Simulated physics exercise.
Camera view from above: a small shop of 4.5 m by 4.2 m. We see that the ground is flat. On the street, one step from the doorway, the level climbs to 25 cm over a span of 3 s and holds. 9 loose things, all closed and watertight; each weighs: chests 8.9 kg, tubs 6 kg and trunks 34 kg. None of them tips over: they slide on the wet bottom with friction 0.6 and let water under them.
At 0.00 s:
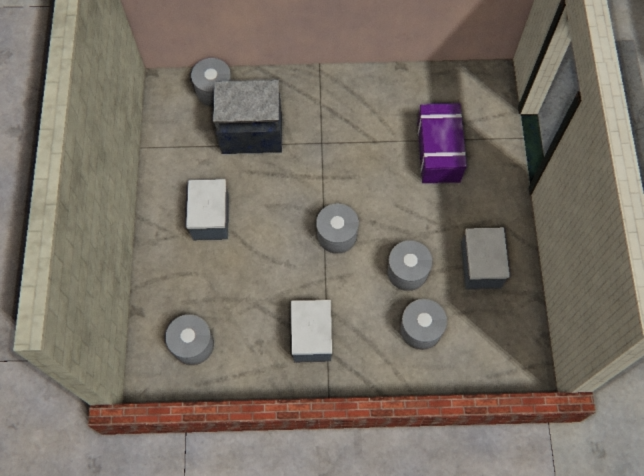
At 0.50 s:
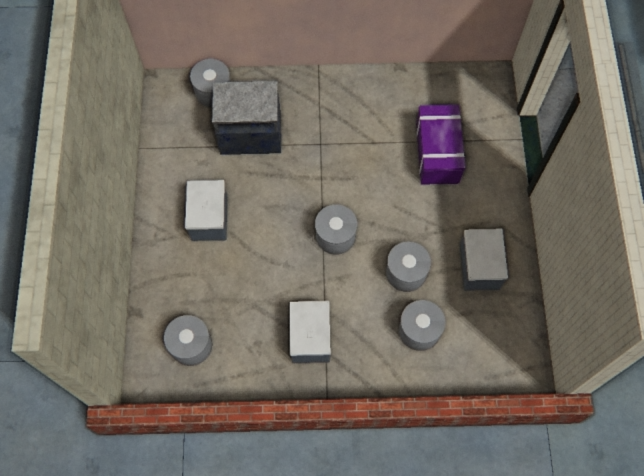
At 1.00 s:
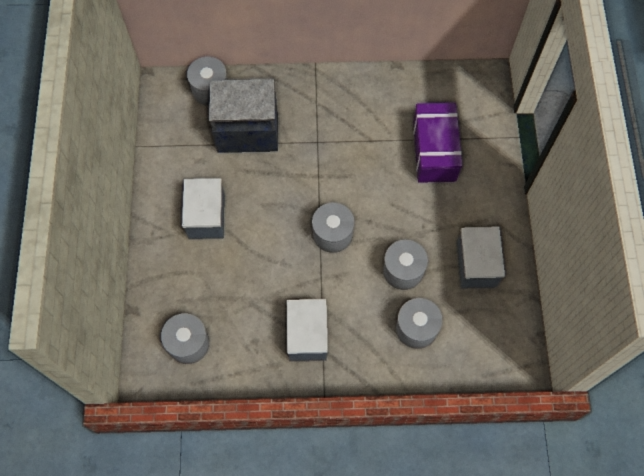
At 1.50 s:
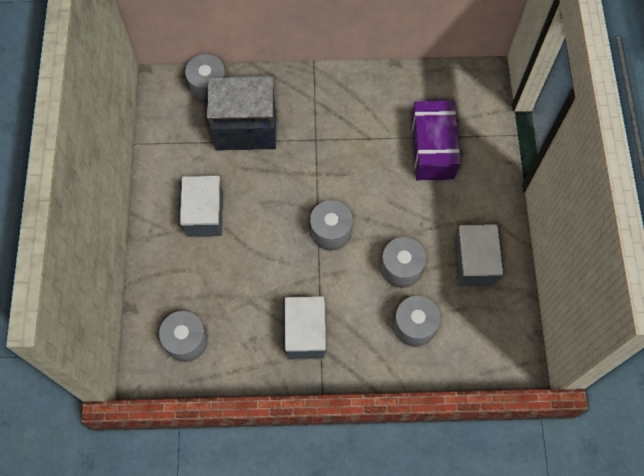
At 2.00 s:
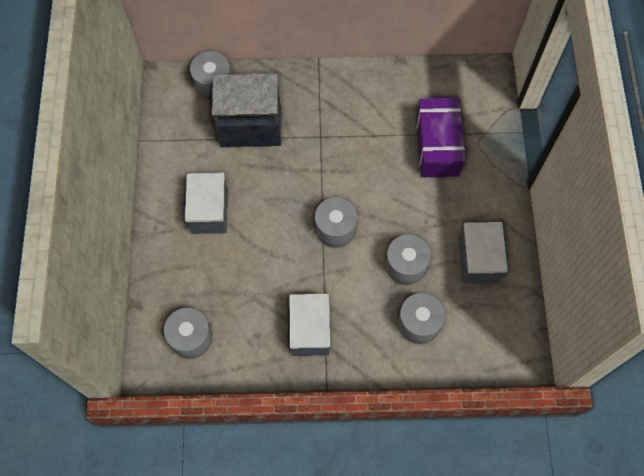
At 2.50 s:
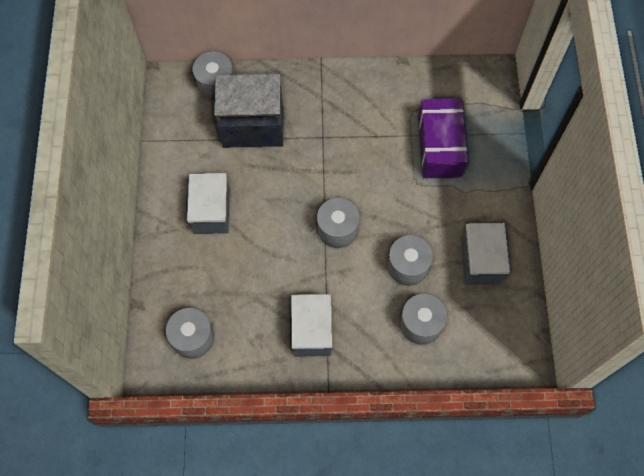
At the start, a small shop seen from above holds a purple trunk, pale and dark boxes and round grey tubs, all standing still on a dry floor. The street outside turns from grey to blue as water covers it, then a thin sheet enters by the right-hand doorway and spreads near the purple trunk.
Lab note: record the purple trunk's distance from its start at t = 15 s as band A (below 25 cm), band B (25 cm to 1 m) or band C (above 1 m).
Recorded as band C, above 1 m.
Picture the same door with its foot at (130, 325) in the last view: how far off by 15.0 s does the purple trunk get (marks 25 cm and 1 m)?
In that case the purple trunk would have gone a great distance.
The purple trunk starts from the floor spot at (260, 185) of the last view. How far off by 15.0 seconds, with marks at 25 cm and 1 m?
Outcome - it ends up well away.
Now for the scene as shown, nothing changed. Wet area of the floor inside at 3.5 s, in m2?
Roughly 3.5 m2 of it is wet.
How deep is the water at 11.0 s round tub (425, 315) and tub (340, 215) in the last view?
First roughly 5 cm, second roughly 11 cm.
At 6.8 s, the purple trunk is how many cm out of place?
Displacement by then near 120 cm.
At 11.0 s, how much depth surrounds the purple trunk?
Roughly 11 cm at that moment.
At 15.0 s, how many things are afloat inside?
The number is 9.
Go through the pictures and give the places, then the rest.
The first frame shows the purple trunk at (443, 135) rests on the ground; water covers 0.0 m2; 0 of 9 have shifted.
The second frame shows the purple trunk at (442, 136) rests on the ground; water covers 0.0 m2; 0 of 9 have shifted.
The third frame shows the purple trunk at (439, 134), on the bottom; water covers 0.0 m2; 0 of 9 have shifted.
The fourth frame shows the purple trunk at (437, 132), on the bottom; 0.0 m2 under water; 0 of 9 have shifted.
The fifth frame shows the purple trunk at (442, 129) rests on the ground; water covers 0.3 m2; 0 of 9 have shifted.
The sixth frame shows the purple trunk at (444, 130) rests on the ground; 0.8 m2 under water; 0 of 9 have shifted.
After 3.5 s the purple trunk is near (422, 130), 0.3 m from its start, aground; 0 afloat.
After 6.8 s the purple trunk is near (338, 130), 1.2 m from its start, aground; 3 afloat.
After 11.0 s the purple trunk is near (301, 132), 1.6 m from its start, afloat; 8 afloat.
After 15.0 s the purple trunk is near (299, 80), 1.7 m from its start, afloat; 9 afloat.
